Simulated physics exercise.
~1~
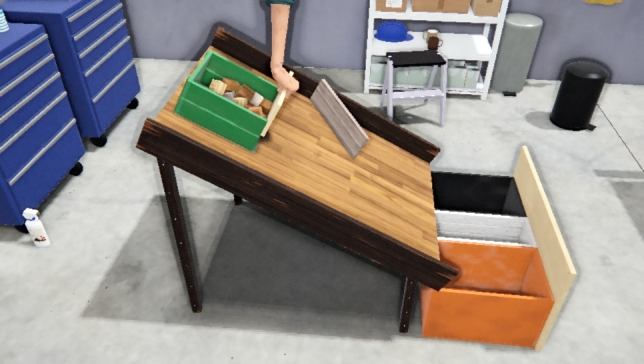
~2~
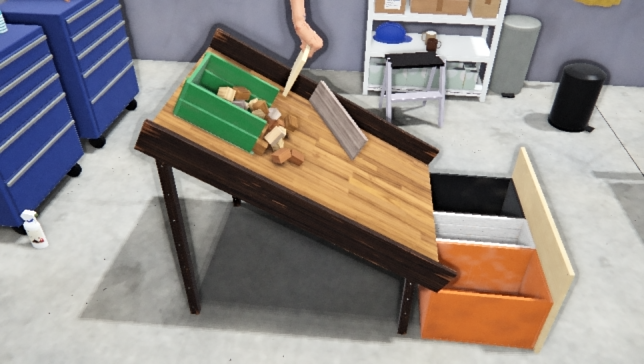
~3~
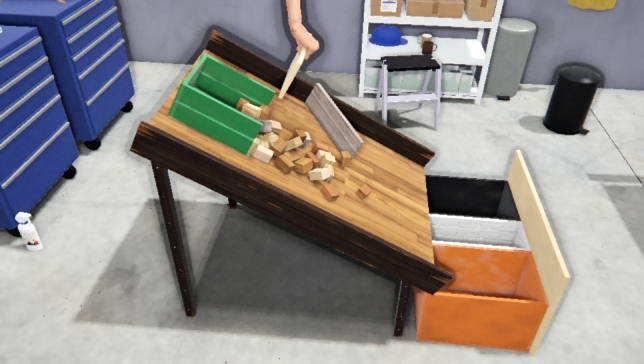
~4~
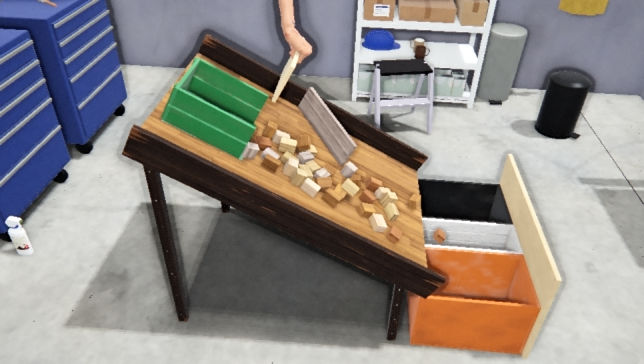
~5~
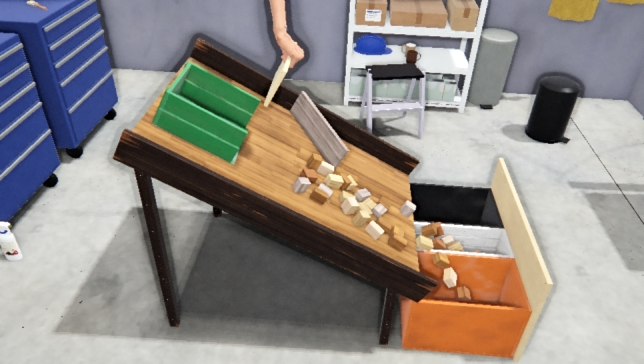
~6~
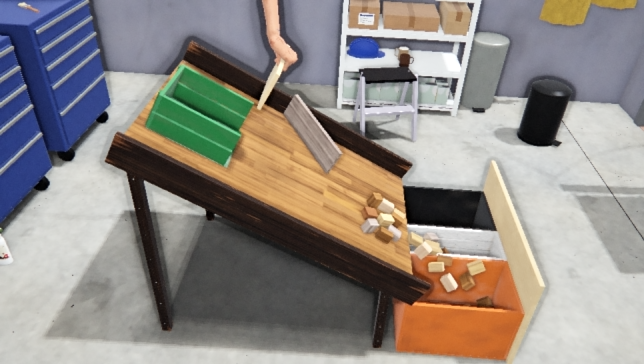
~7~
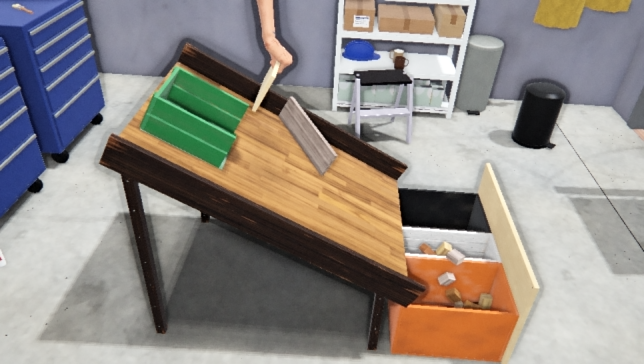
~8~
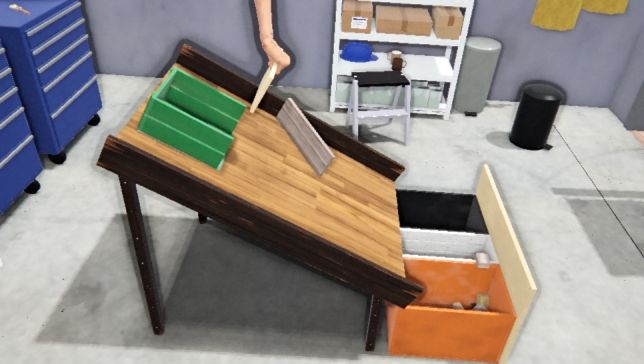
Wooden blocks spilling from a green pen as a hand lifts the gate, tumbling down a sloping table into white and orange totes.
